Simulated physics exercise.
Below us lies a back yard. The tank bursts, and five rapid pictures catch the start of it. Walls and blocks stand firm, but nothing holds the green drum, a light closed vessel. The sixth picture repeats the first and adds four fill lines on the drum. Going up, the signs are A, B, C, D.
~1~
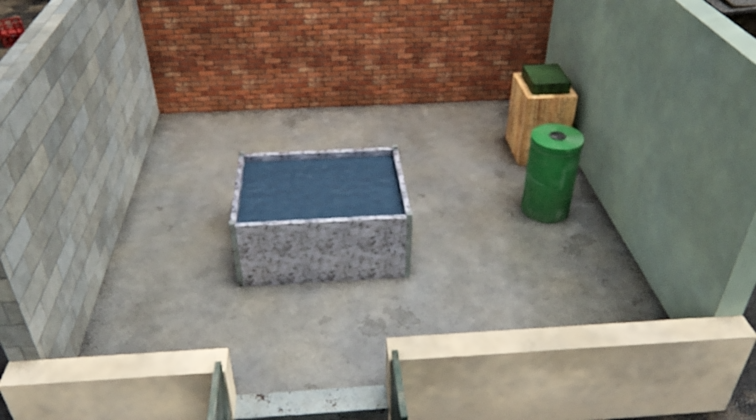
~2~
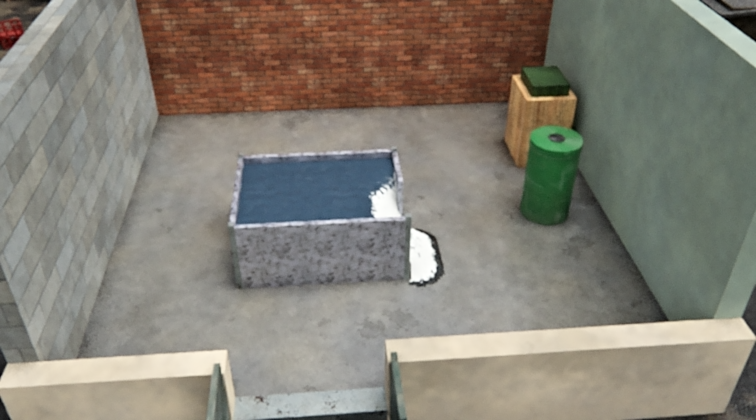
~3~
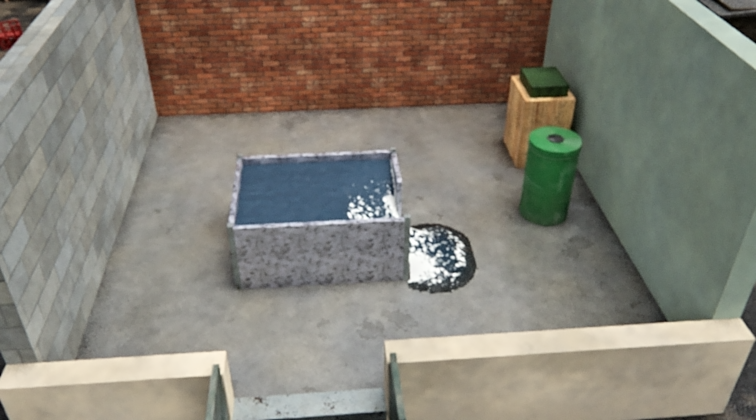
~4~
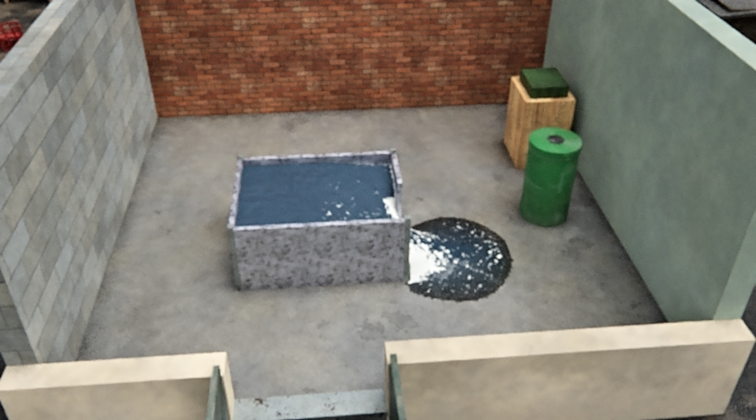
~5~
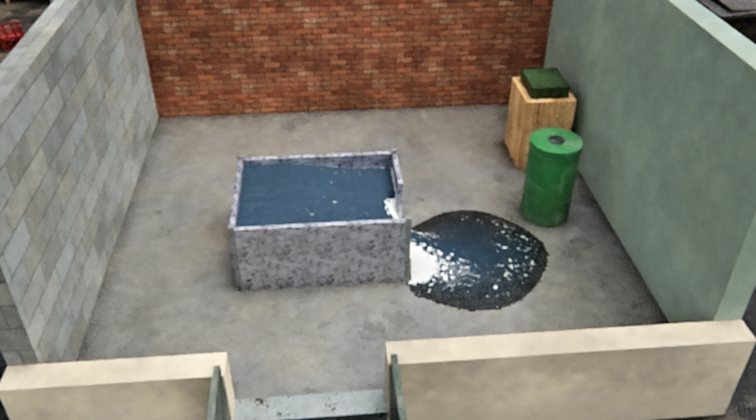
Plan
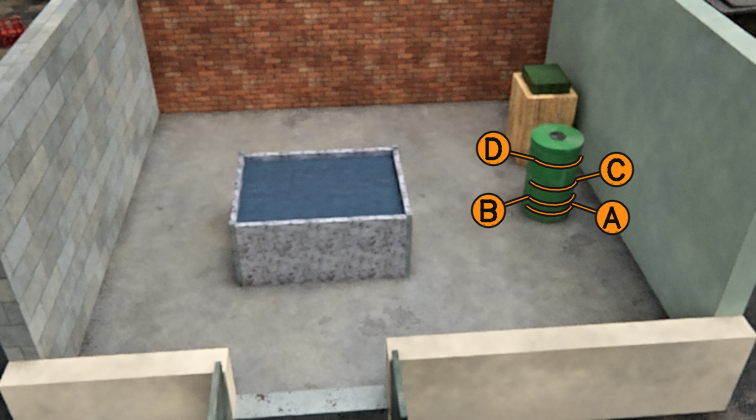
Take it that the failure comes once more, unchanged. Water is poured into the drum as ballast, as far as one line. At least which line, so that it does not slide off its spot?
Choose B.
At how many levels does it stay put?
Three.
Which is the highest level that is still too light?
It is A.
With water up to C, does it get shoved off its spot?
No.
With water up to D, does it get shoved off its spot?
No.
On the marked copy, A at (554, 214); B at (555, 204); C at (558, 189); D at (562, 166); from the bottom up A, B, C, D.
Choosing A, it is pushed about twice its own width away.
Choosing B, it does not move.
Choosing C, it does not move.
Choosing D, it does not move.
